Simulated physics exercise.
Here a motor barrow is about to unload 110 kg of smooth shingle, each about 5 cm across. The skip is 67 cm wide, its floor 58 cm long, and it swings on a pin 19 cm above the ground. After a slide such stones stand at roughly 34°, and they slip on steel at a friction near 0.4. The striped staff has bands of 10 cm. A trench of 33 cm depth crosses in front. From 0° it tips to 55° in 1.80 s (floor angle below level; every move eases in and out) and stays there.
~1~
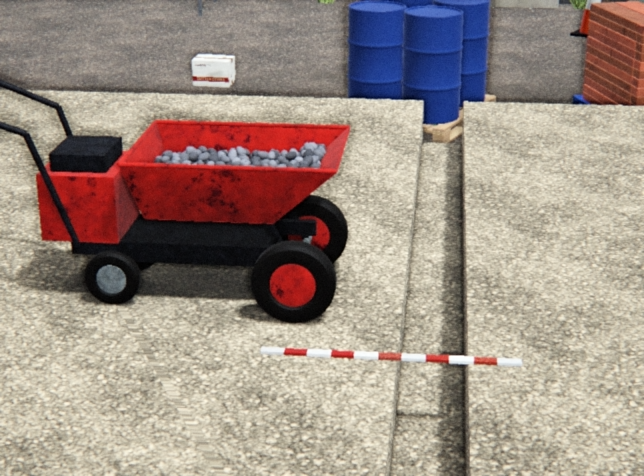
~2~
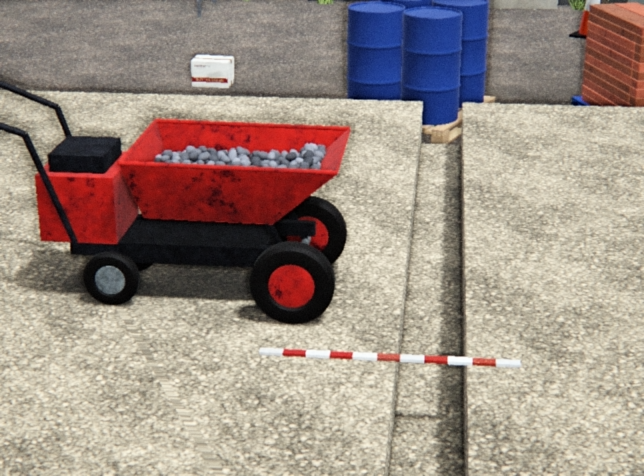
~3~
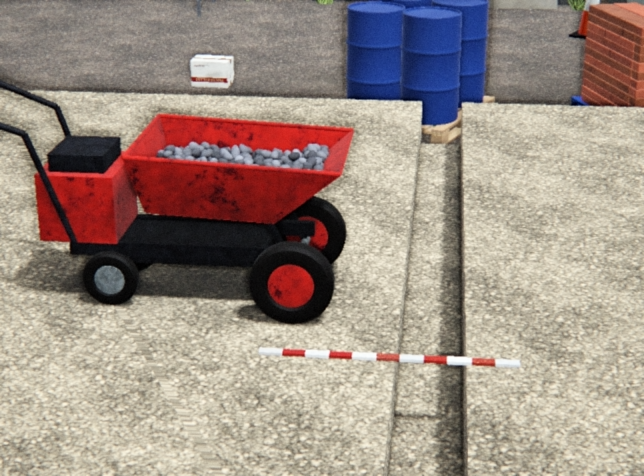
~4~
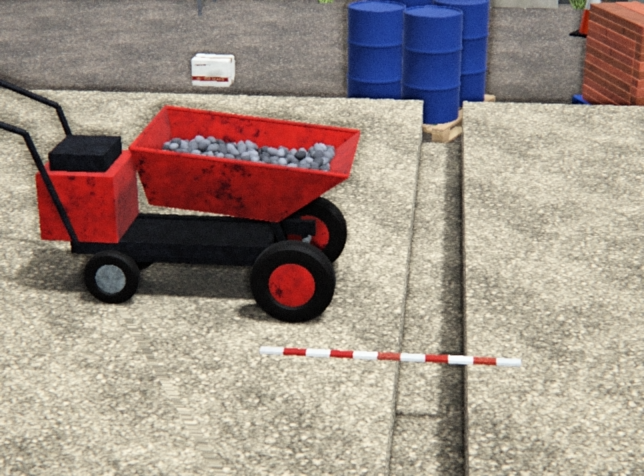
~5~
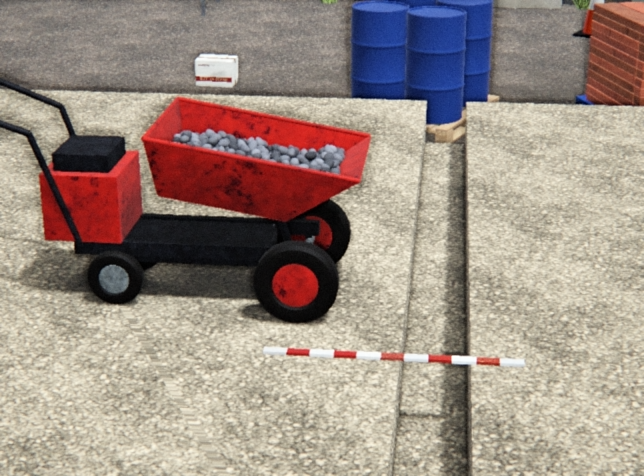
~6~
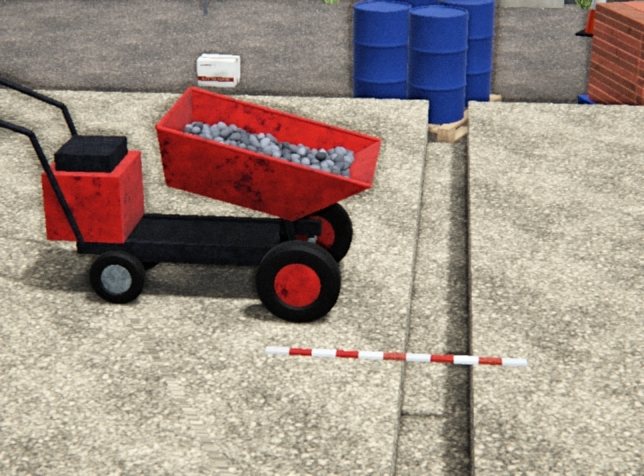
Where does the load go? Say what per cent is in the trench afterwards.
Roughly 67 per cent ends in the trench.
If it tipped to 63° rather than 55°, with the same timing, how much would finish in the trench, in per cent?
It would be near 50 per cent.
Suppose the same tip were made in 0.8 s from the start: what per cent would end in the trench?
Then about 50 per cent.
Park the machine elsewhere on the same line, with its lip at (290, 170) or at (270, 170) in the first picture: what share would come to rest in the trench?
About 100 and 80 per cent.
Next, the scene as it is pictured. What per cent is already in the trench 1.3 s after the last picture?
About 25 per cent by then.
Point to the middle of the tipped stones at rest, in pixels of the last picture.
Around (456, 339).
Then, 0.8 s after the last picture the floor is at 46°, 100 % in the skip; the foremost stones are at (411, 213).
Then, 1.3 s after the last picture the floor is at 55°, 63 % in the skip, 25 % in the trench, 12 % past the trench; the foremost stones are at (510, 299).
Then, 1.6 s after the last picture the floor is at 55°, 35 % in the skip, 36 % in the trench, 29 % past the trench; the foremost stones are at (596, 299).
Then, 3.6 s after the last picture the floor is at 55°, 0 % in the skip, 67 % in the trench, 33 % past the trench; the foremost stones are past the picture's edge.
